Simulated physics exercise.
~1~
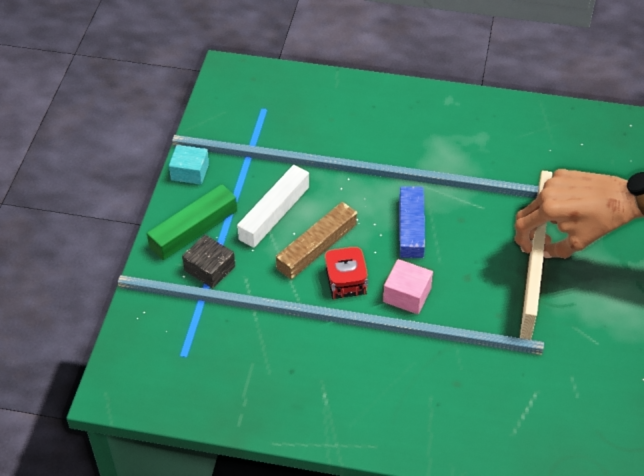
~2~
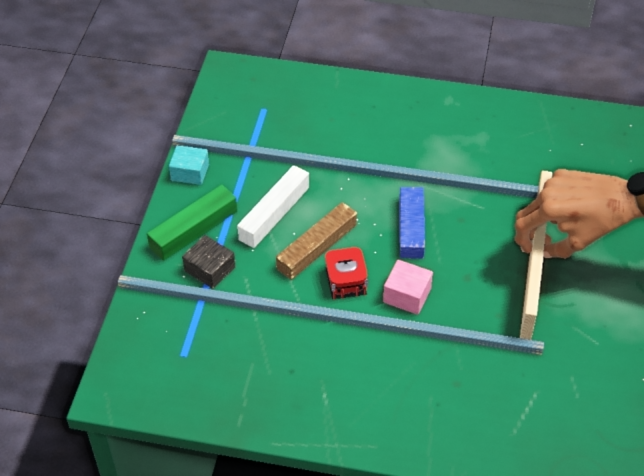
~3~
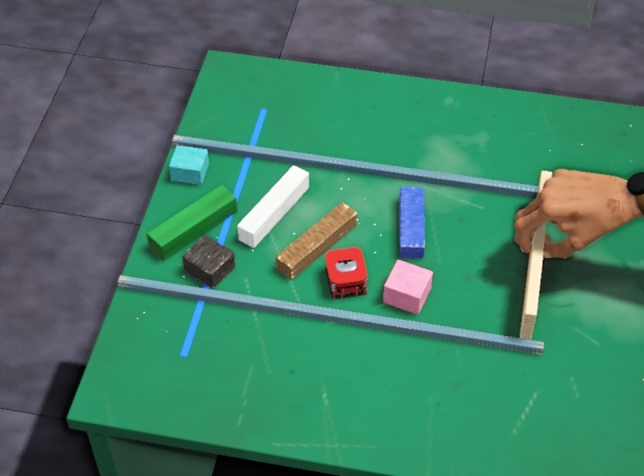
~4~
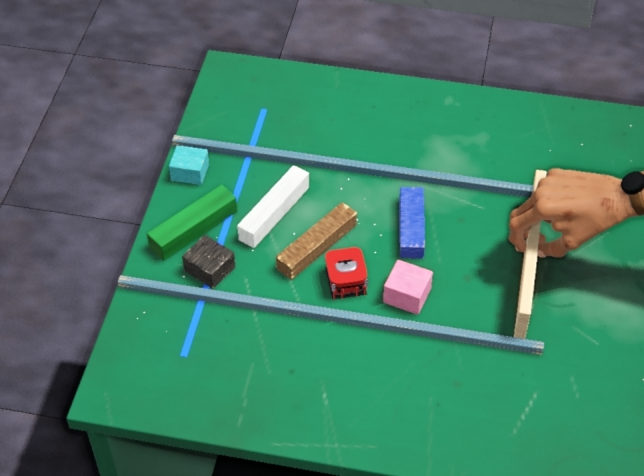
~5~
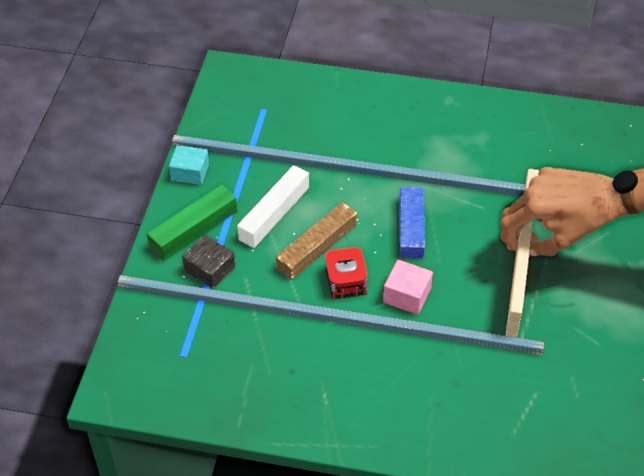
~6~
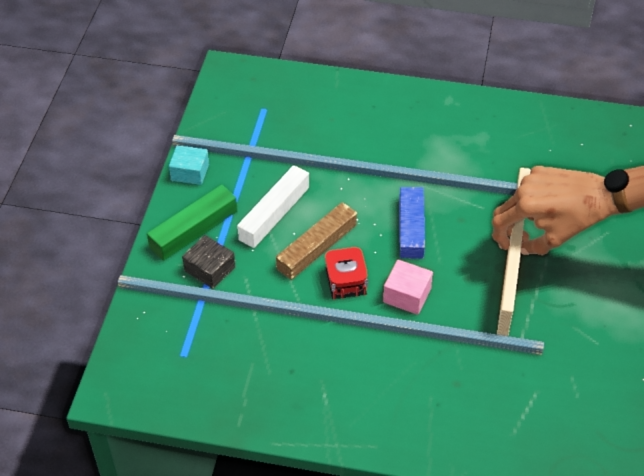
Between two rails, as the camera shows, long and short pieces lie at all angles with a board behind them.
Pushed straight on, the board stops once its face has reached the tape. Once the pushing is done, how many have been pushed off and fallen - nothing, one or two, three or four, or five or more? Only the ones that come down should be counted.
By then one or two have fallen.
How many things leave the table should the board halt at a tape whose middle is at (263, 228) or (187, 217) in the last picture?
The counts would come to 0 and 6.
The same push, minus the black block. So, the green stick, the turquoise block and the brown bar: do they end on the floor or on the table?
Well, the green stick topples off, the turquoise block is left in place and the brown bar is left in place.
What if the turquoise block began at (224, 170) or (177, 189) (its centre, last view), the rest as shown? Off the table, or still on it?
It never comes off from the first place and ends up down from the second.
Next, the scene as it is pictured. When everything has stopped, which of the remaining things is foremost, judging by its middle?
Turquoise block.
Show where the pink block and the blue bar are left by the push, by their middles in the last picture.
You'll see the pink block at (194, 258), with the blue bar at (223, 194).
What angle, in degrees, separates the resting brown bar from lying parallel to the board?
It is near 30° out of line.
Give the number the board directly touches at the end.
The count is 2.
Soon after, none off yet; turquoise block at rest near (189, 165); green stick at rest near (193, 222); black block at rest near (209, 262).
In the end, the number that fall off is one or two; gone, black block and green stick.
